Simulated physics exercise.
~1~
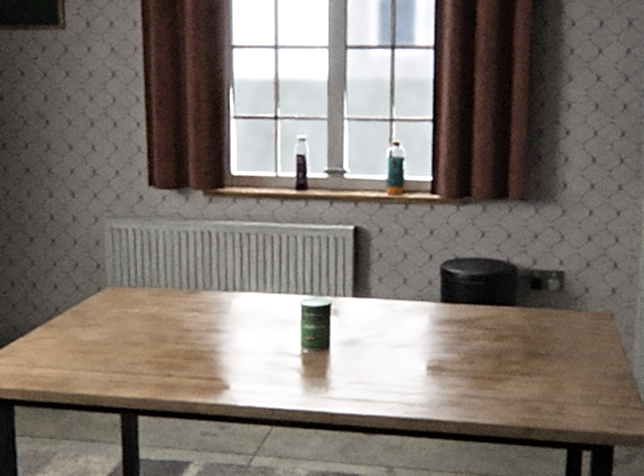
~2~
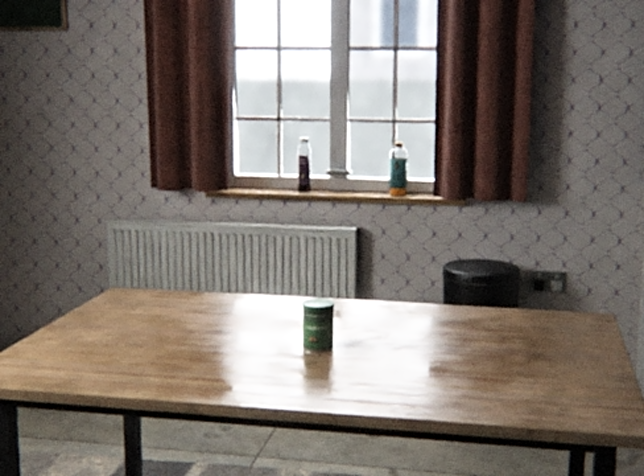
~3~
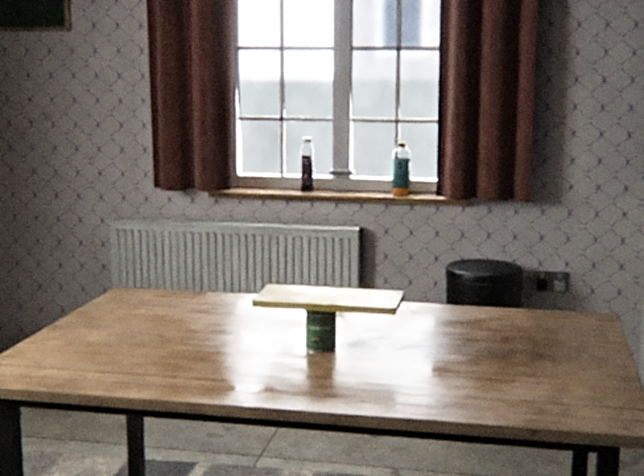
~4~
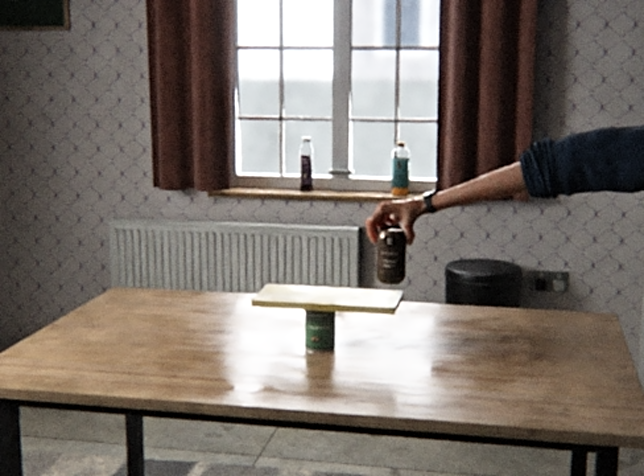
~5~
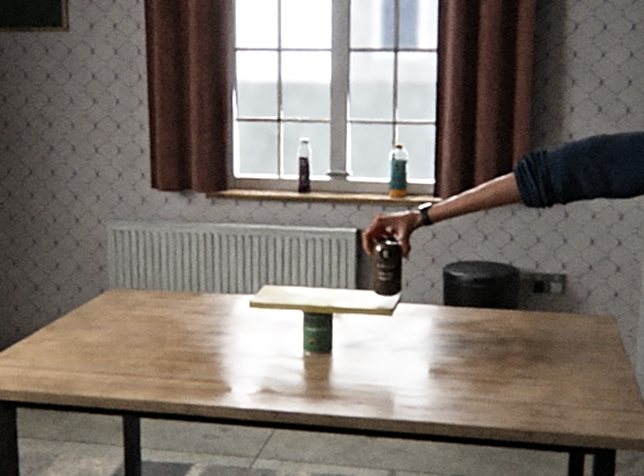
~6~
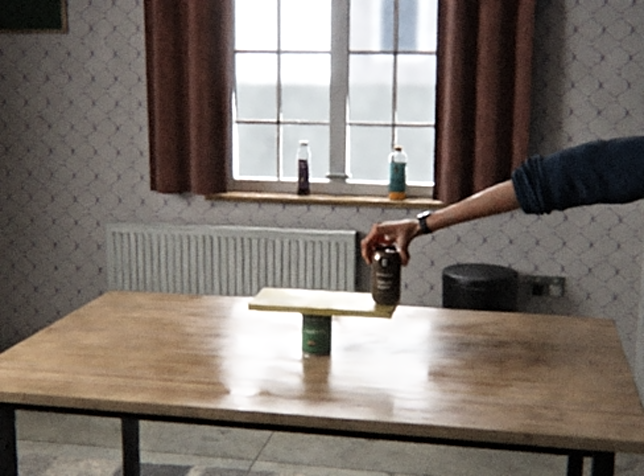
In a room with patterned wallpaper, a nearly still camera looks across a wooden table towards a curtained window with two bottles on its sill, above a pale radiator and beside a black bin. A green can stands mid-table, then a pale yellow board lies across its top. From the right, a dark-sleeved arm lowers a brown can onto the board's right end, the hand still on it.
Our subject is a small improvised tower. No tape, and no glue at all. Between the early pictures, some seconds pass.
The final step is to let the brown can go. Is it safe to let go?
No. Sure enough, it doesn't last, sadly.
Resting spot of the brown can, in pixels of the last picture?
The object ends up somewhere around (472, 348).
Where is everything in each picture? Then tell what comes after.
In the first frame, the last thing is not in view yet.
In the second frame, the last thing is not in view yet.
In the third frame, the last thing is not in view yet; yellow board (329, 299).
The fourth frame shows on its way; brown can (392, 255); yellow board (328, 299).
The fifth frame shows on its way; brown can (387, 268); yellow board (326, 301).
The sixth frame shows in place under the hand; brown can (386, 276); yellow board (325, 303).
Then, 0.60 s after the last picture, brown can now fallen; yellow board tipped 41° from how it was.
Then, 0.80 s after the last picture, yellow board now fallen.
At rest, fallen, brown can and yellow board; green tin in place. Seen from the same camera at the end, brown can near (472, 348). The stack gives way.
